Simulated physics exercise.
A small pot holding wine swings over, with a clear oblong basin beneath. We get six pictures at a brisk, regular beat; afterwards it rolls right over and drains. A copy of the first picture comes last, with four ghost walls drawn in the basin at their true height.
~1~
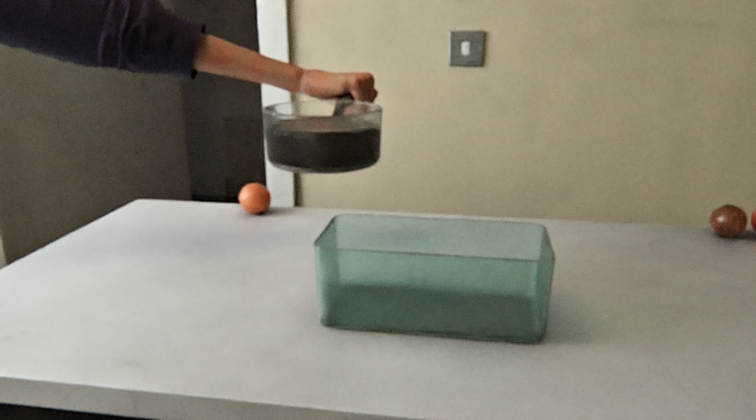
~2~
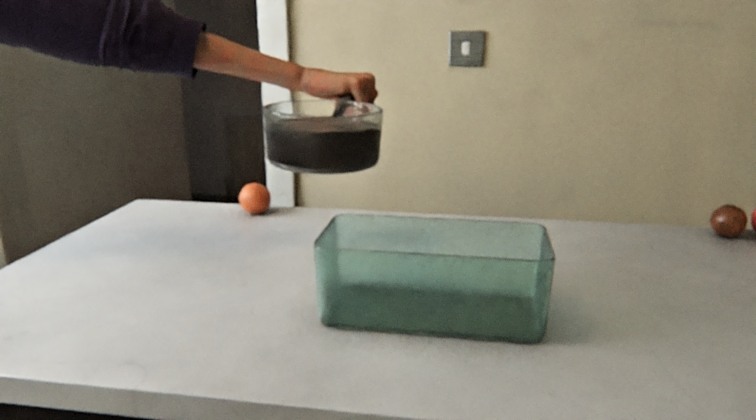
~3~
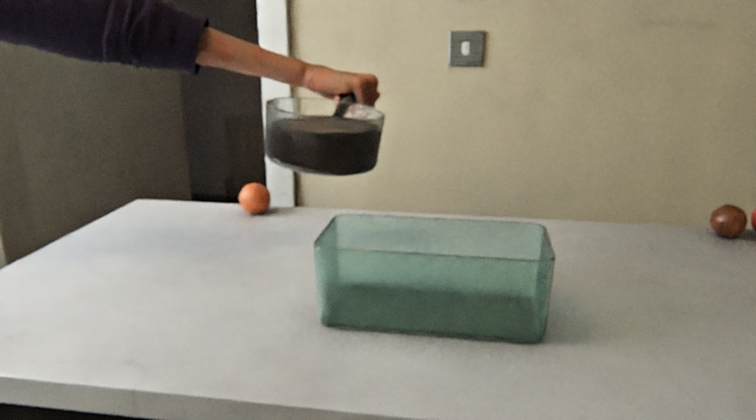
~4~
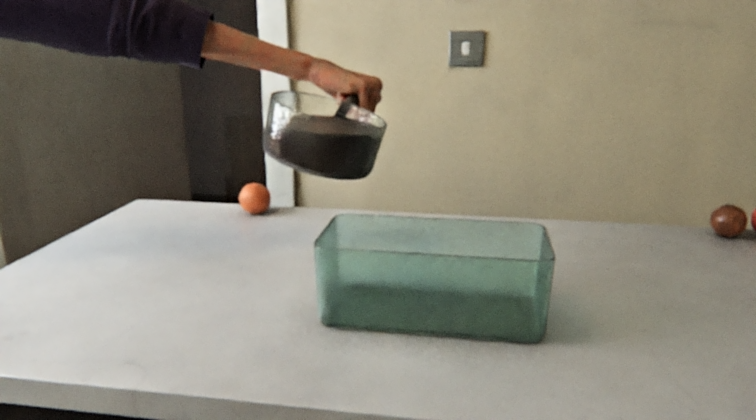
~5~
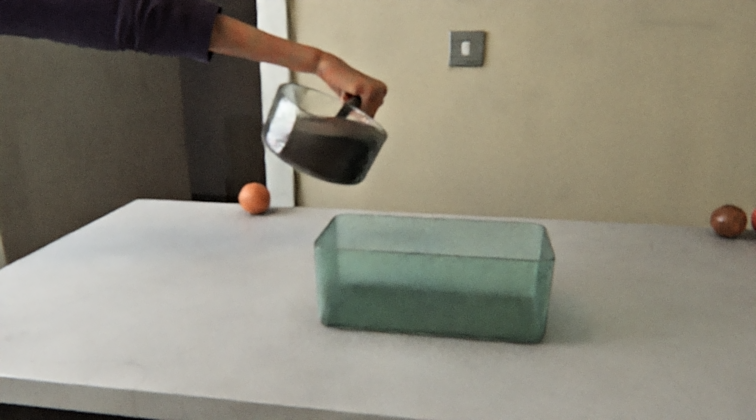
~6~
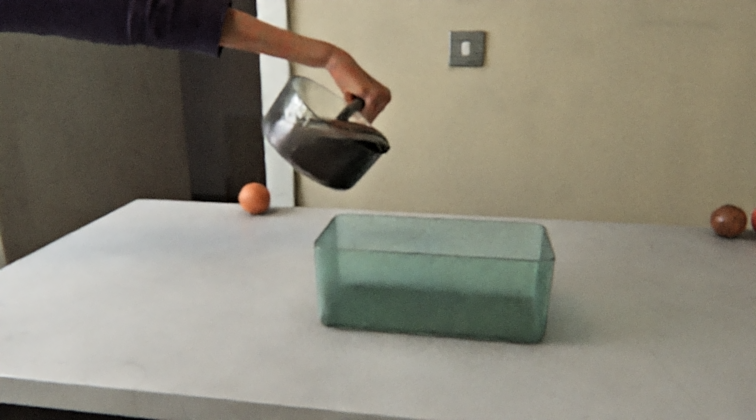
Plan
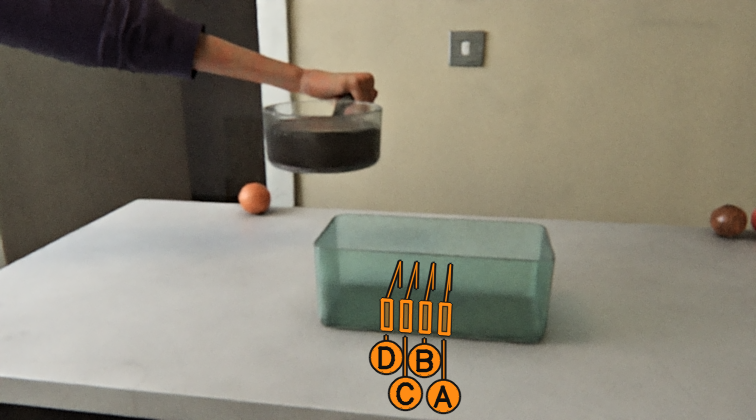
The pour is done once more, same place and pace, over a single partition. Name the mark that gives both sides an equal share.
The best position is C.
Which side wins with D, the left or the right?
The right side.
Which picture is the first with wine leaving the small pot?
Picture 6.
In orange, A at (443, 340); B at (424, 338); C at (405, 337); D at (386, 335).
Choosing A, about 70 % ends left of the wall and 17 % right of it; 13 % is lost outside.
Choosing B, about 66 % ends left of the wall and 21 % right of it; 13 % is lost outside.
Choosing C, about 51 % ends left of the wall and 46 % right of it; 3 % is lost outside.
Choosing D, about 34 % ends left of the wall and 65 % right of it.
